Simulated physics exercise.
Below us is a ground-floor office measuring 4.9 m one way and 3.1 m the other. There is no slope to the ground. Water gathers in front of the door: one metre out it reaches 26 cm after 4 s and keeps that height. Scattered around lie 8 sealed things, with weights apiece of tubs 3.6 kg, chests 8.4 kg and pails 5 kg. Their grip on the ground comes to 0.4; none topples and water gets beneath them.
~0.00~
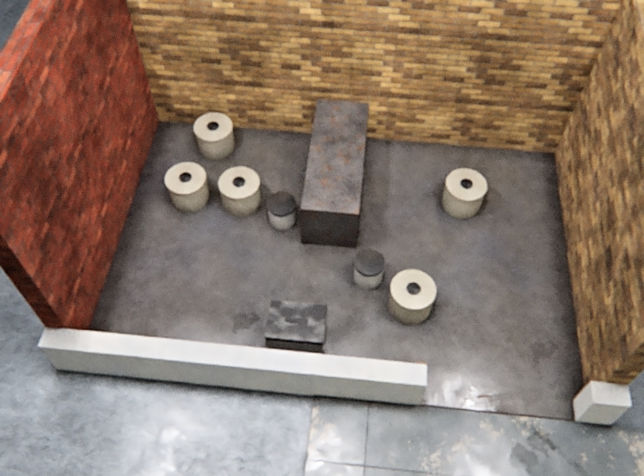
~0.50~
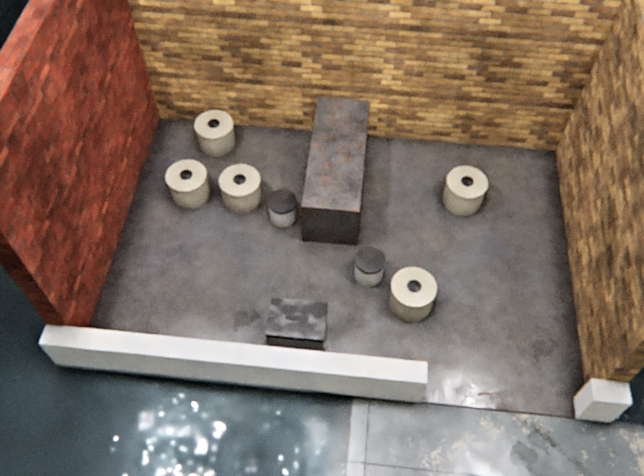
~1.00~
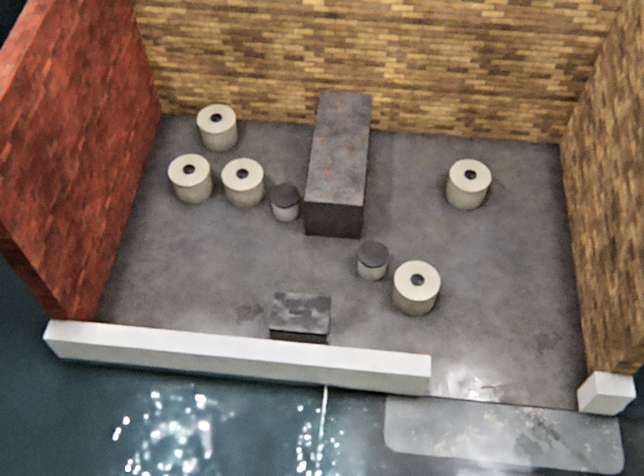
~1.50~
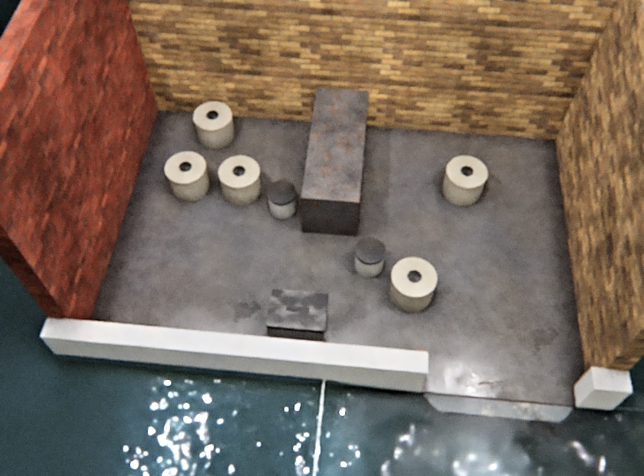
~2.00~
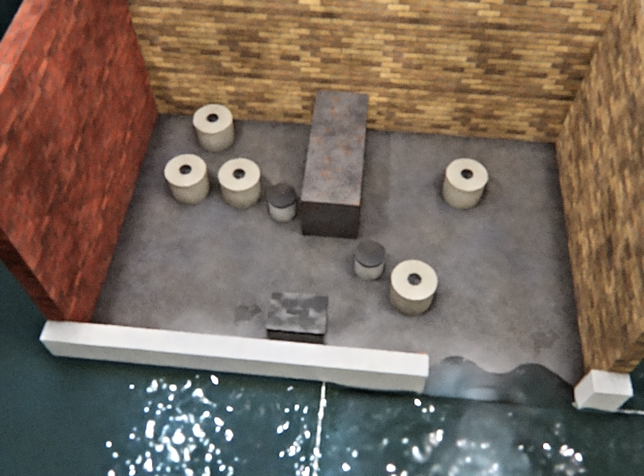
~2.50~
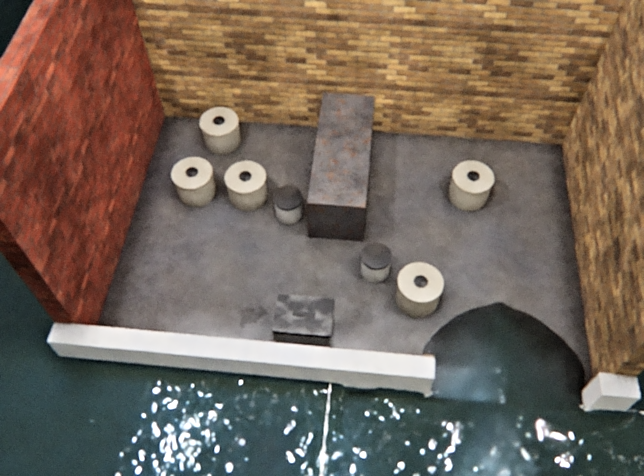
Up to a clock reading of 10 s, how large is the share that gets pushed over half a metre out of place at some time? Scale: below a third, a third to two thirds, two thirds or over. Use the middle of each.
Some: A third to two thirds.
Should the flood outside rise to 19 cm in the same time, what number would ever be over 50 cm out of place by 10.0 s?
Then 3 of them.
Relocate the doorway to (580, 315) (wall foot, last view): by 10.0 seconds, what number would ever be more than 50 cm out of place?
Count: 7.
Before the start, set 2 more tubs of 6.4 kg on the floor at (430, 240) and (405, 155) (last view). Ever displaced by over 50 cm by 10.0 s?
First one exceeds it, second one exceeds it.
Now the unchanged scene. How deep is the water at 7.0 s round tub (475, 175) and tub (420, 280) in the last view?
Close to 22 and 1 centimetres.
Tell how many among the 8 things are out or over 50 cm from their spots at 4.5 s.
By my tally, 1.
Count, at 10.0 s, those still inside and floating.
The number is 6.
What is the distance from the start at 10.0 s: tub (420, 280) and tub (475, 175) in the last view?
The first is 20 cm from its start, the second 300 cm.
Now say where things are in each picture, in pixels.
In the first frame, a tub at (185, 178), on the bottom; a tub at (467, 184), on the bottom; 0.0 m2 under water; 0 of 8 have shifted.
In the second frame, a tub at (186, 175) rests on the ground; a tub at (467, 182), on the bottom; water covers 0.0 m2; 0 of 8 have shifted.
In the third frame, a tub at (189, 170), on the bottom; a tub at (470, 175) rests on the ground; water covers 0.0 m2; 0 of 8 have shifted.
In the fourth frame, a tub at (185, 167), on the bottom; a tub at (467, 171), on the bottom; 0.0 m2 under water; 0 of 8 have shifted.
In the fifth frame, a tub at (185, 170), on the bottom; a tub at (467, 174), on the bottom; water covers 0.2 m2; 0 of 8 have shifted.
In the sixth frame, a tub at (192, 172) rests on the ground; a tub at (473, 176), on the bottom; water covers 1.0 m2; 0 of 8 have shifted.
After 3.5 s 0 of 8 are over 50 cm from their spots; 0 afloat.
After 4.5 s 1 of 8 are over 50 cm from their spots; 1 afloat.
After 7.0 s 3 of 8 are over 50 cm from their spots; 1 afloat.
After 10.0 s 3 of 8 are over 50 cm from their spots, and 4 have been at some point; 6 afloat.
